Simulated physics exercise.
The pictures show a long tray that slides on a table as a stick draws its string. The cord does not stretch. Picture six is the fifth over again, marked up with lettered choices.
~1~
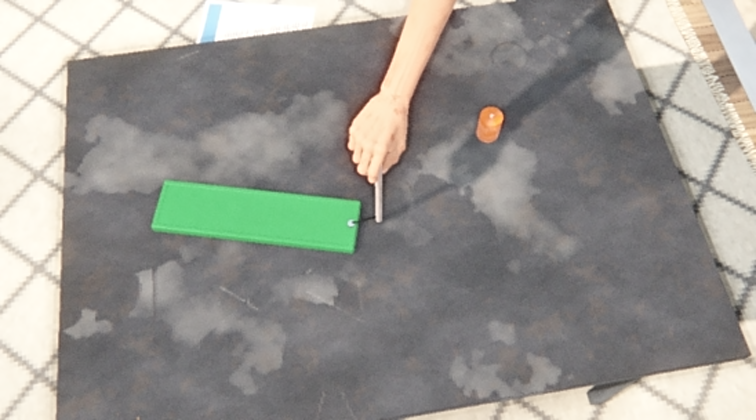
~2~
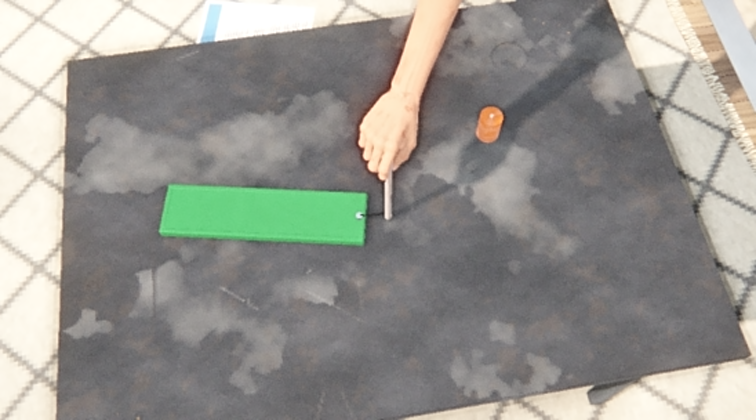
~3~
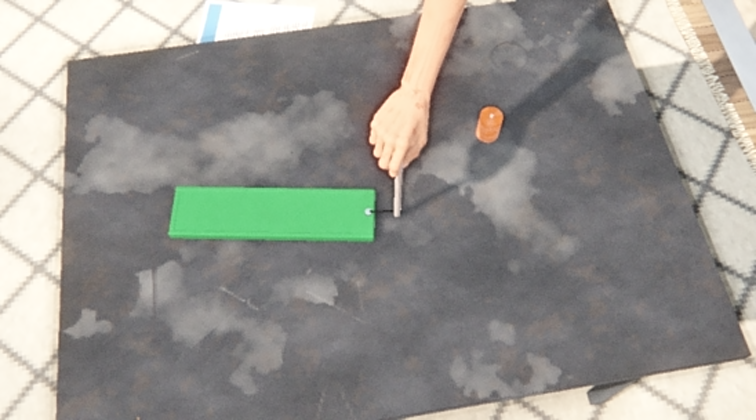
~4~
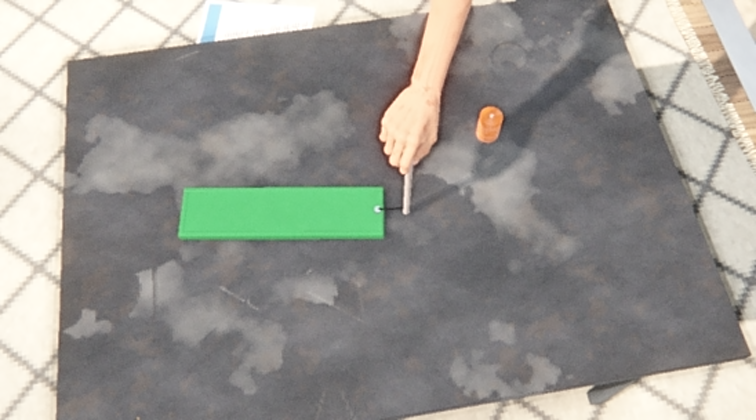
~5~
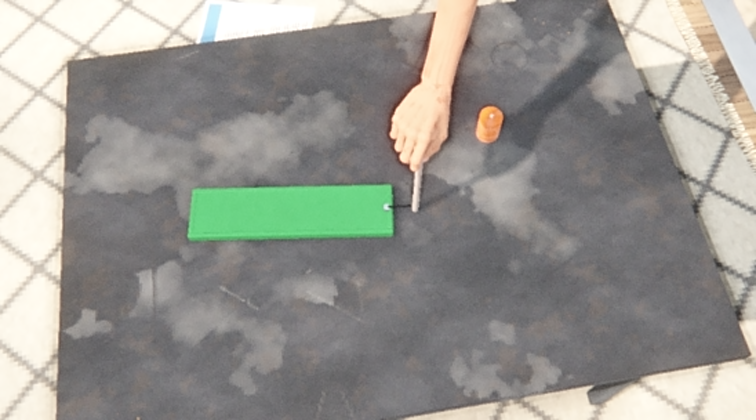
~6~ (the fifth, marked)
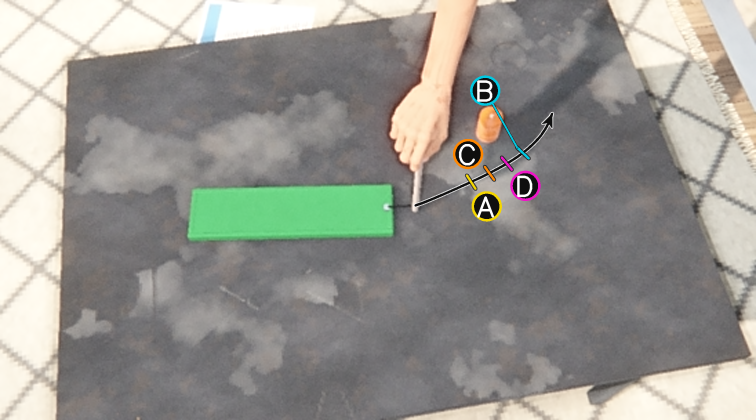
A bare arm reaches in from the top over a dark, mottled tabletop laid on a pale rug with a diamond pattern, all viewed from high above. The hand holds a thin grey stick tied by a short dark string to a long green tray at left of centre, while an orange candle stands to the right. The hand draws the stick slowly rightward, and the tray slides a short way after it, straightening slightly, as the candle and camera stay still.
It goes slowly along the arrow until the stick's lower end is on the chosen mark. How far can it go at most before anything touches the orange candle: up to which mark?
At B, and not beyond.
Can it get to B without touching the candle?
For that mark, yes.
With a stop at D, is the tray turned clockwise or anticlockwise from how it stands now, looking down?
For that mark, anticlockwise.
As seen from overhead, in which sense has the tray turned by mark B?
For that mark, anticlockwise.
On the marked copy, A at (471, 182); B at (523, 153); C at (489, 173); D at (507, 164); the route from (416, 205) via (497, 169) to (552, 114).
With B. Early on, foot of the stick (457, 190), middle of the tray (335, 205).
Further on, foot of the stick (493, 172), middle of the tray (375, 196).
At the end, foot of the stick (522, 154), middle of the tray (409, 186); nothing has been touched.
As for the rest, A is safe but short; C is safe but short; D is safe but short.
